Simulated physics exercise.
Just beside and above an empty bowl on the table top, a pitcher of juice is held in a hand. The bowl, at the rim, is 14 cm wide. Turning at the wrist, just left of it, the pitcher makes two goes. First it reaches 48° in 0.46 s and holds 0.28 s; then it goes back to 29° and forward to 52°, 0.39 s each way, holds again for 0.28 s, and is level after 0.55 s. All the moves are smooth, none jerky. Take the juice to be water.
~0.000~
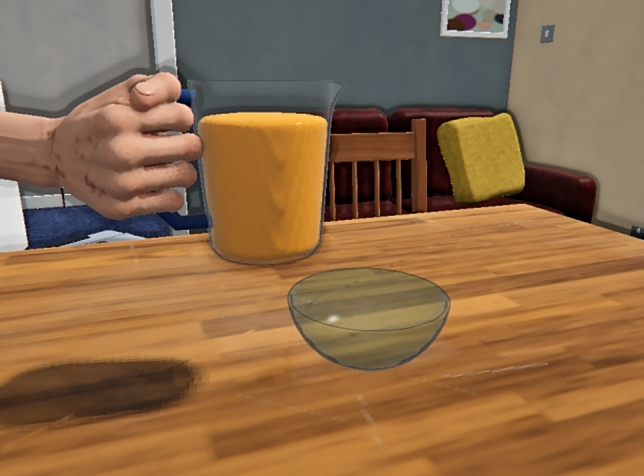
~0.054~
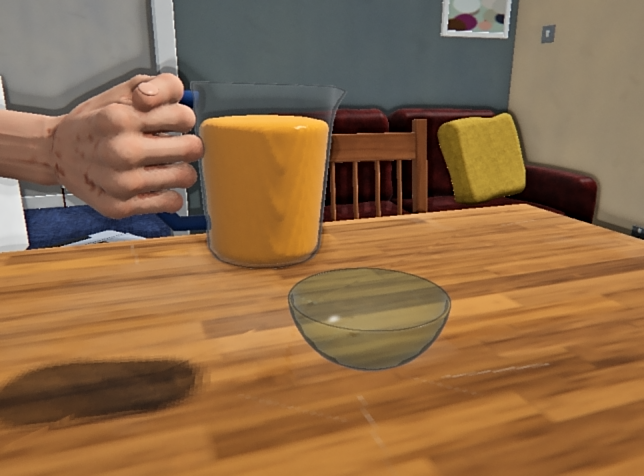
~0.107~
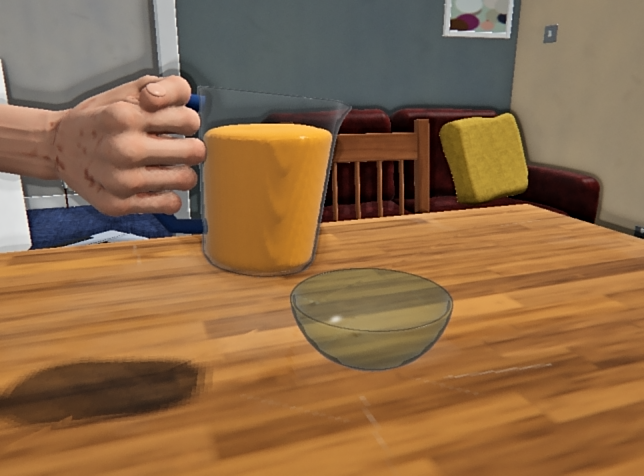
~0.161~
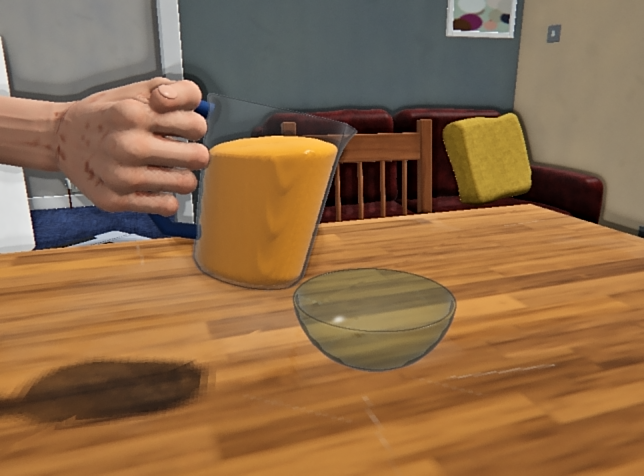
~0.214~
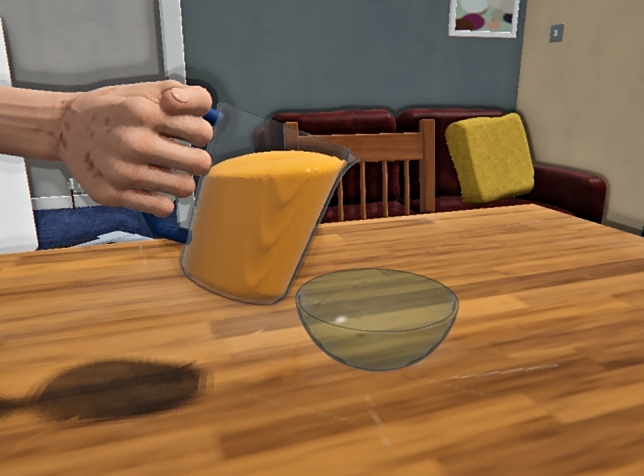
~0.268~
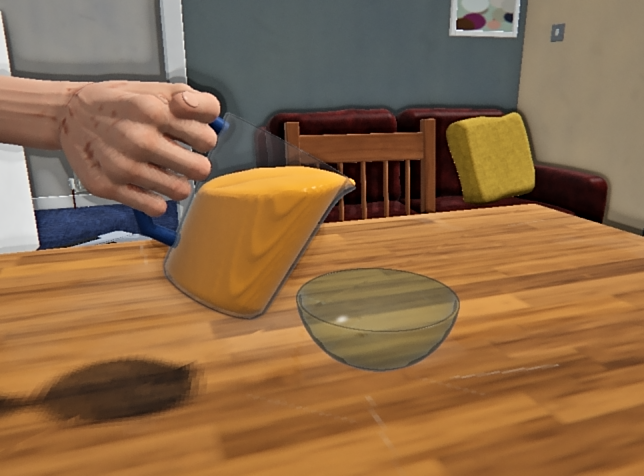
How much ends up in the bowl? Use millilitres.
About 205 ml.
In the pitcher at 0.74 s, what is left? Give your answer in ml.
Still holding about 600 ml, I'd say.
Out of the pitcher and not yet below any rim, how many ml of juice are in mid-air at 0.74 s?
Around 50 ml at that moment.
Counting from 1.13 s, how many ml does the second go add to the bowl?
Roughly 70 ml.
Then, 0.74 s in, the tilt is 48° and the bowl has 70 ml, the pitcher 605 ml, and 5 ml is on the table top.
Then, 1.13 s in, the tilt is 29° and the bowl has 130 ml, the pitcher 585 ml, and 15 ml is on the table top.
Then, 1.80 s in, the tilt is 52° and the bowl has 170 ml, the pitcher 525 ml, and 15 ml is on the table top.
Then, 2.19 s in, the tilt is 10° and the bowl has 205 ml, the pitcher 510 ml, and 15 ml is on the table top.
Finally, the bowl has 205 ml, the pitcher 510 ml, and 15 ml is on the table top.
